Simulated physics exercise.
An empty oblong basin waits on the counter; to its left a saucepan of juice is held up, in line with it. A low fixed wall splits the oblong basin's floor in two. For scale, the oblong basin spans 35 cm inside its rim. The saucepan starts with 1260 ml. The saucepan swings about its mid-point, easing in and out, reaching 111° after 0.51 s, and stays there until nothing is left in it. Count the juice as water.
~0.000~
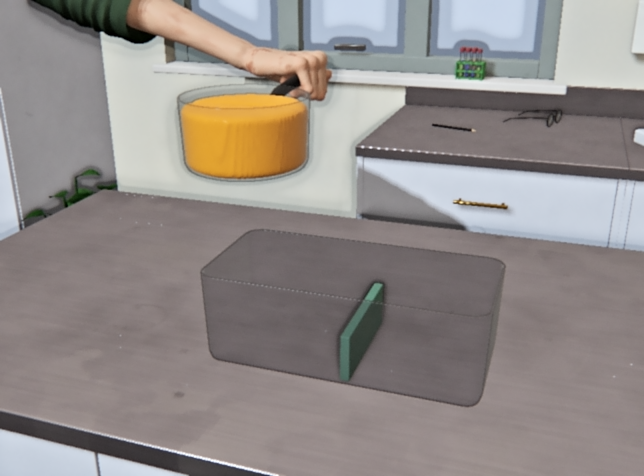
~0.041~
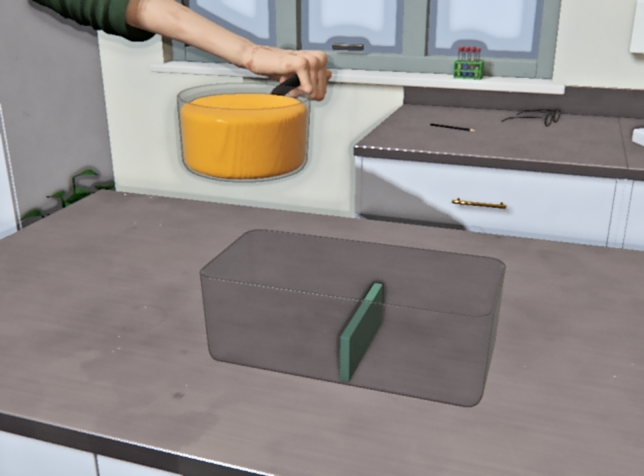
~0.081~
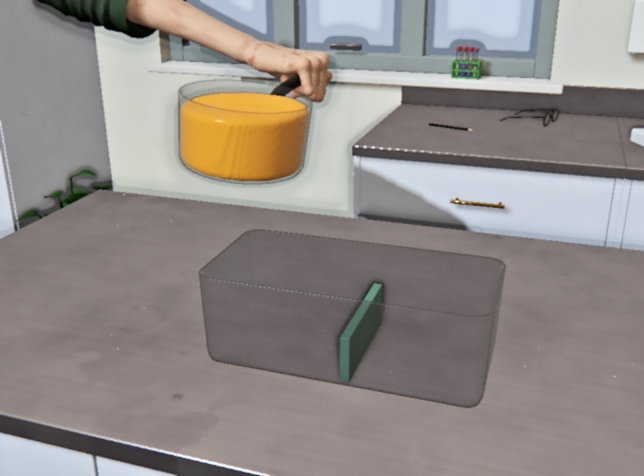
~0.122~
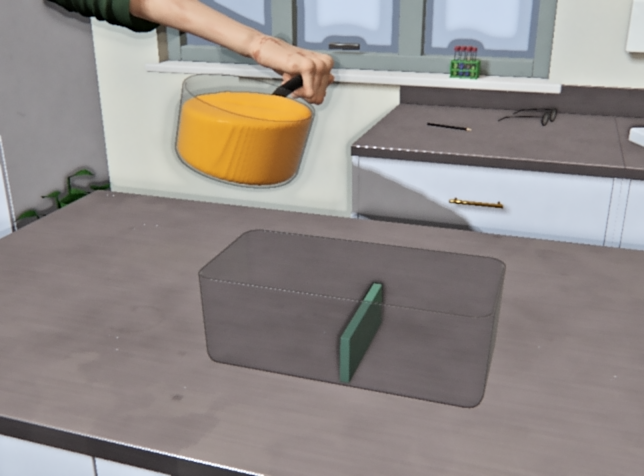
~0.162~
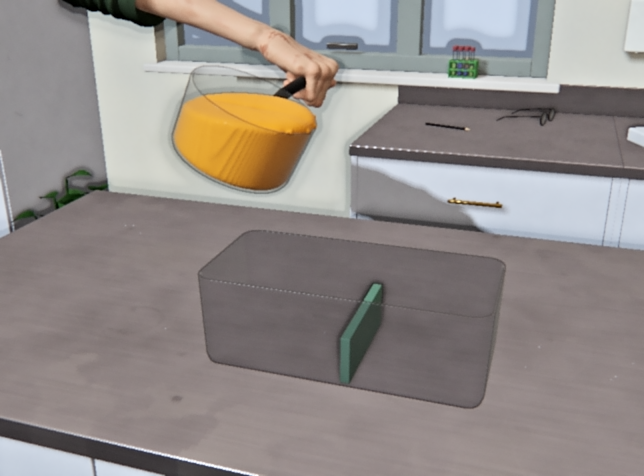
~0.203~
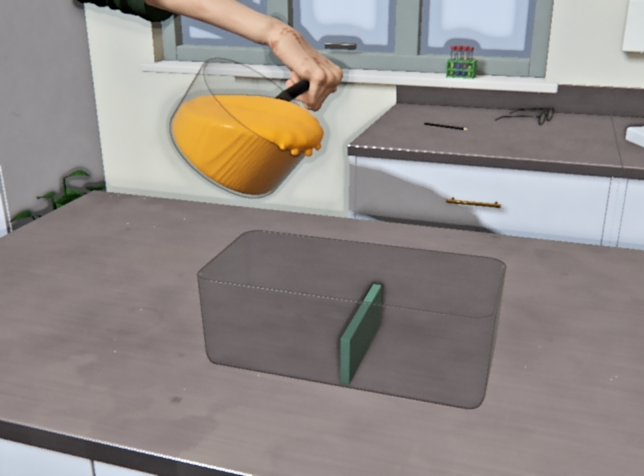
A hand tilts a saucepan of orange juice rightward until some slips over its edge.
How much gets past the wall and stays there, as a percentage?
About 23 per cent.
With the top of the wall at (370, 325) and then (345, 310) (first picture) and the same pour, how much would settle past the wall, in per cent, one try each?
In turn about 30 and 50 per cent.
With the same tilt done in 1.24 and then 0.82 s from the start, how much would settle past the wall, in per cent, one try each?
In turn about 55 and 40 per cent.
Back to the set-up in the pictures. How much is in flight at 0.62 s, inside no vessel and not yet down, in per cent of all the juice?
Some 8 per cent.
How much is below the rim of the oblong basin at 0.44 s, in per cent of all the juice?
Near 32 in a hundred.
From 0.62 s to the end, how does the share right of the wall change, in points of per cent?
The share moves up, by some 2 per cent.
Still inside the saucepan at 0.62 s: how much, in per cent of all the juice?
Near 4 in a hundred.
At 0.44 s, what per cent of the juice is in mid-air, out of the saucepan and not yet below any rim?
Near 46 in a hundred.
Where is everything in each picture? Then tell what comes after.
In the first frame, tilt 0°; pouring edge (305, 101); surface from (191, 103) to (305, 110); the oblong basin's rim runs from (226, 251) to (499, 289); the wall's top is at (363, 310).
In the second frame, tilt 2°; pouring edge (306, 103); surface from (191, 102) to (306, 110).
In the third frame, tilt 7°; pouring edge (308, 109); surface from (191, 99) to (307, 112).
In the fourth frame, tilt 15°; pouring edge (310, 119); surface from (193, 99) to (310, 116).
In the fifth frame, tilt 26°; pouring edge (311, 133); surface from (191, 104) to (312, 125); 2 per cent is over the edge.
In the sixth frame, tilt 38°; pouring edge (310, 148); surface from (188, 102) to (306, 133); 6 per cent is over the edge.
By 0.44 s the tilt is 107° and 22 per cent is still to pour, 16 is left of the wall and 15 right of it.
By 0.62 s the tilt is 111° and 4 per cent is still to pour, 67 is left of the wall and 21 right of it.
By 0.81 s the tilt is 111° and 0 per cent is still to pour, 55 is left of the wall and 22 right of it.
By 1.01 s the tilt is 111° and 0 per cent is still to pour, 69 is left of the wall and 23 right of it.
At rest 69 per cent lies left of the wall, 23 right of it and 8 outside.
